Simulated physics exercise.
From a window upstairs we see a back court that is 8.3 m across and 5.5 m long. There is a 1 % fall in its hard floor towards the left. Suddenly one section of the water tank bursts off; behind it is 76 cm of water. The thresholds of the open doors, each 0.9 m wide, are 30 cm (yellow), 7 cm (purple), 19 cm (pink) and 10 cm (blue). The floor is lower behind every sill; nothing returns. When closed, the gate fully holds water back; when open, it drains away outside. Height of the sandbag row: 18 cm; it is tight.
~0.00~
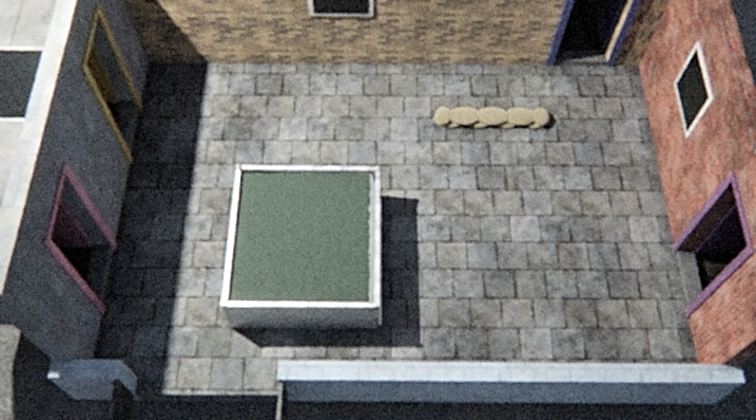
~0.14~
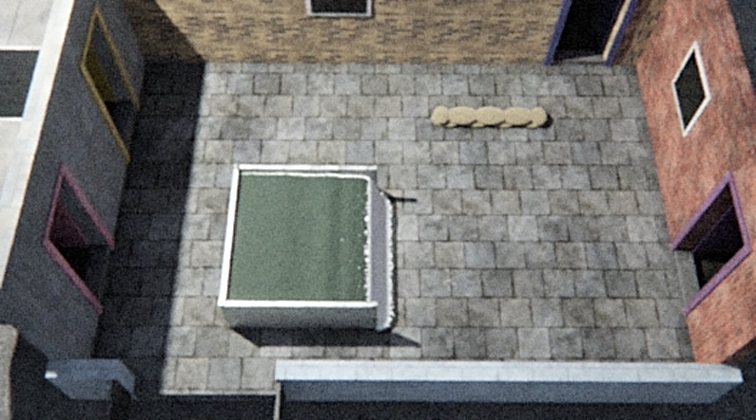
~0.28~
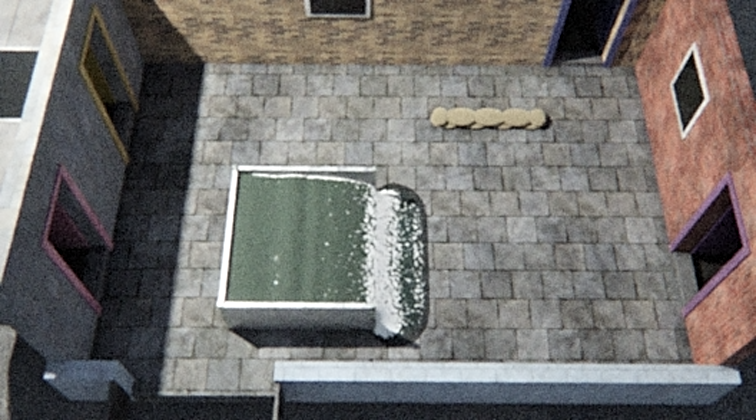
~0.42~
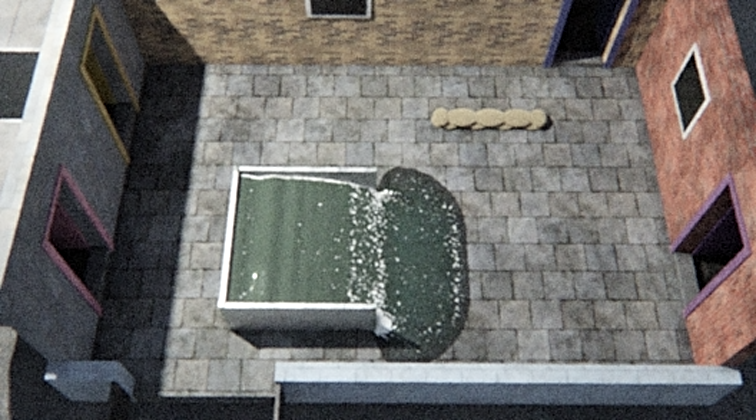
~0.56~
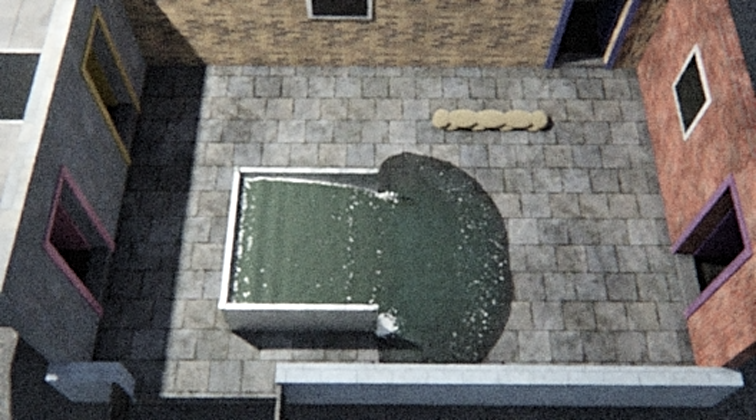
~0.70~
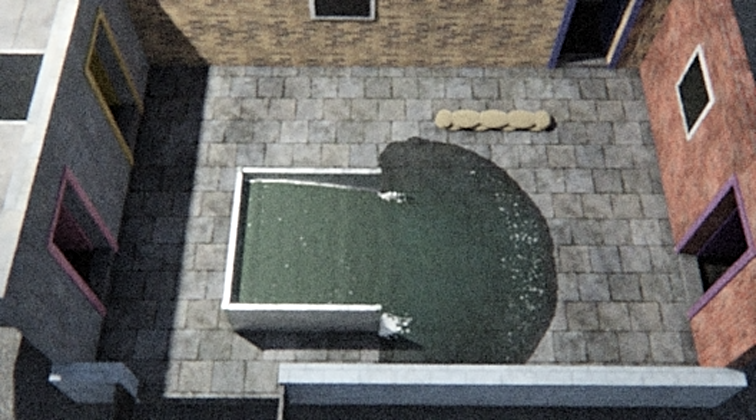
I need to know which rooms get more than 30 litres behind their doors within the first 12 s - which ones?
In order: At the yellow door I expect the water to hold within the limit; at the purple door I expect the water to rise above the limit; at the pink door I expect the water to hold within the limit; at the blue door I expect the water to rise above the limit.
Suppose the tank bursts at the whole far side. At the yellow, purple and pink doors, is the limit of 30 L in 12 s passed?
So yellow ends up short of it, purple short of it, pink short of it.
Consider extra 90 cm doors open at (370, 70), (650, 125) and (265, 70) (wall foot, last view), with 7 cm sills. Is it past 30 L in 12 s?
Result in order - not enough, more than that, not enough.
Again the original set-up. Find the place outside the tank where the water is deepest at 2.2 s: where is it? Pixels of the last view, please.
In the final picture, near (699, 382).
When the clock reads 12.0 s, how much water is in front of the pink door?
Roughly 5.5 centimetres.
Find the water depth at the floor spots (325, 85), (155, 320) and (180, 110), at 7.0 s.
About 4, 0 and 2 cm respectively.
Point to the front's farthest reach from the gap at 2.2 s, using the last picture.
Location: Approx. (641, 87) in the last view.
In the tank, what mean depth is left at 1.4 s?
I'd put the mean depth near 37 centimetres.
After 1.4 s water covers 40 % of the floor and is deepest (30 cm) near (383, 250); yellow door not reached, purple door 12 cm at the sill, 12 L in, pink door not reached, blue door not reached.
After 2.2 s water covers 45 % of the floor and is deepest (43 cm) near (699, 382); yellow door not reached, purple door 26 cm at the sill, 117 L in, pink door not reached, blue door not reached.
After 3.5 s water covers 50 % of the floor and is deepest (30 cm) near (641, 87); yellow door not reached, purple door 23 cm at the sill, 291 L in, pink door not reached, blue door 19 cm at the sill, 9 L in.
After 7.0 s water covers 80 % of the floor and is deepest (12 cm) near (601, 104); yellow door not reached, purple door 7 cm at the sill, 387 L in, pink door not reached, blue door 12 cm at the sill, 95 L in.
After 12.0 s water covers 95 % of the floor and is deepest (12 cm) near (146, 93); yellow door 11 cm at the sill, 0 L in, purple door 3 cm at the sill, 388 L in, pink door 5 cm at the sill, 0 L in, blue door 4 cm at the sill, 99 L in.
